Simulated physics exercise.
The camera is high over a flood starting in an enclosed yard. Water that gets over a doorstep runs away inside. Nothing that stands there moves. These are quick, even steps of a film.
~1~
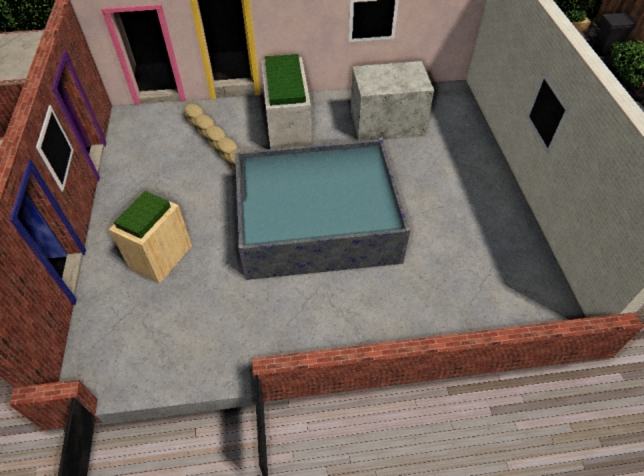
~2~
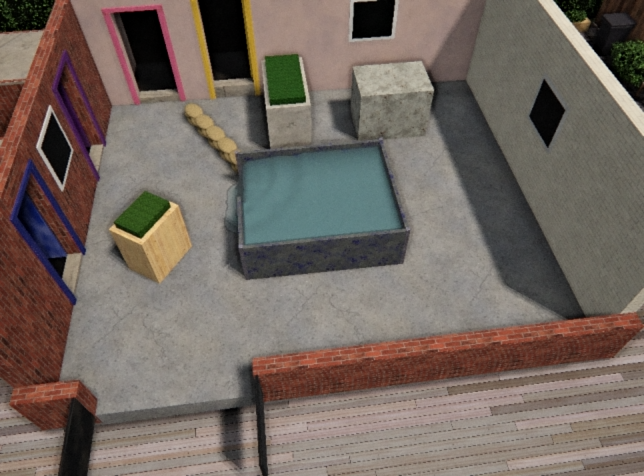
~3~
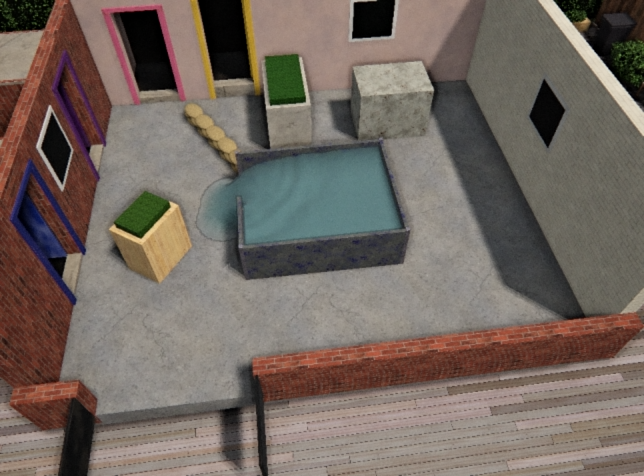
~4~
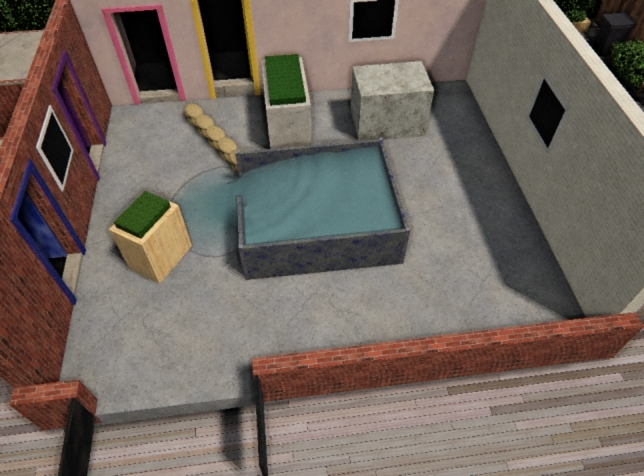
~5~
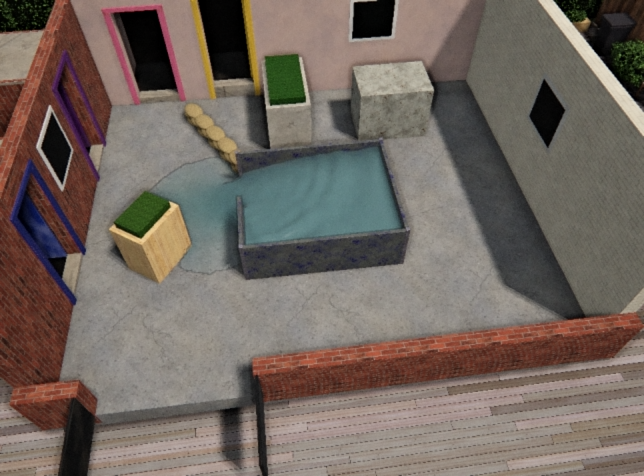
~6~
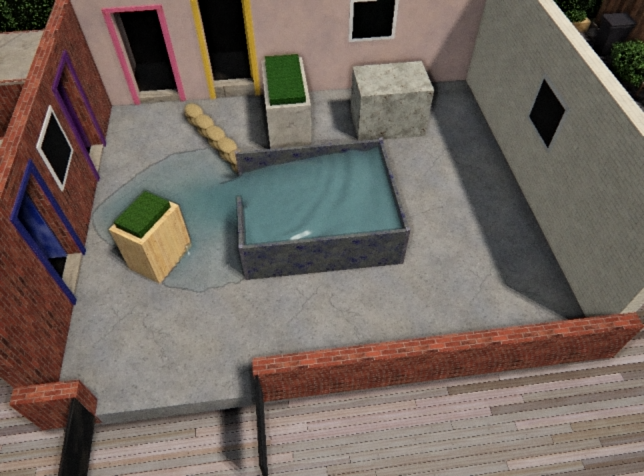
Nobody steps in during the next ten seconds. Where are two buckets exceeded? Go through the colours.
In the end: The yellow door admits no more than that; the blue door lets in a lot; the purple door lets in a lot; the pink door lets in a lot.
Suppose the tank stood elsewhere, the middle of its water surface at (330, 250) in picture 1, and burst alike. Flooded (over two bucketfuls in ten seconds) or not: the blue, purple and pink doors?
In short: The blue door stays under; the purple door goes over; the pink door is over.
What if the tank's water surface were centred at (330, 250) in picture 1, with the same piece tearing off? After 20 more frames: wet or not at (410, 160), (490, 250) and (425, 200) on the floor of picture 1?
In turn: No water, dry, no water.
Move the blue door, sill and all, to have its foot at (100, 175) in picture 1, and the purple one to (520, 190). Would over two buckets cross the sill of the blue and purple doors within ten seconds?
Blue goes over; purple takes less.
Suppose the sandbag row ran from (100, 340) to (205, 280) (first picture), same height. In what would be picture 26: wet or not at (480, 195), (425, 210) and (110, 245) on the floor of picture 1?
As listed: Dry, clear, under water.
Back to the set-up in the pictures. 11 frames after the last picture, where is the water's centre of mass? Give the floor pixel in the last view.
I would point to (253, 214).
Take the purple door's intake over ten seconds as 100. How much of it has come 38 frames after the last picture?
I make it 80 per cent.
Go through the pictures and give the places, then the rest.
The tank at (317, 192) is whole and still, in the first frame.
Water pours out at (244, 199) and has run to a hidden place, in the second frame.
The front is at (206, 231), out from the gap at (244, 199), in the third frame.
The front is at a hidden place, out from the gap at (244, 200), in the fourth frame.
Water pours out at (244, 200) and has run to a hidden place, in the fifth frame.
Water pours out at (244, 199) and has run to (99, 211), in the sixth frame.
A moment on, water covers 20 % of the floor; the yellow door not reached, the blue door wet at the sill, nothing in, the purple door under two buckets in, the pink door not reached.
Next, water covers 30 % of the floor; the yellow door not reached, the blue door under two buckets in, the purple door over two buckets in, the pink door wet at the sill, nothing in.
Then, water covers 40 % of the floor; the yellow door wet at the sill, nothing in, the blue door over two buckets in, the purple door far over two buckets in, the pink door over two buckets in.
Later, water covers 55 % of the floor; the yellow door wet at the sill, nothing in, the blue door over two buckets in, the purple door far over two buckets in, the pink door far over two buckets in.
In the end, water covers 85 % of the floor; the yellow door wet at the sill, nothing in, the blue door over two buckets in, the purple door far over two buckets in, the pink door far over two buckets in.
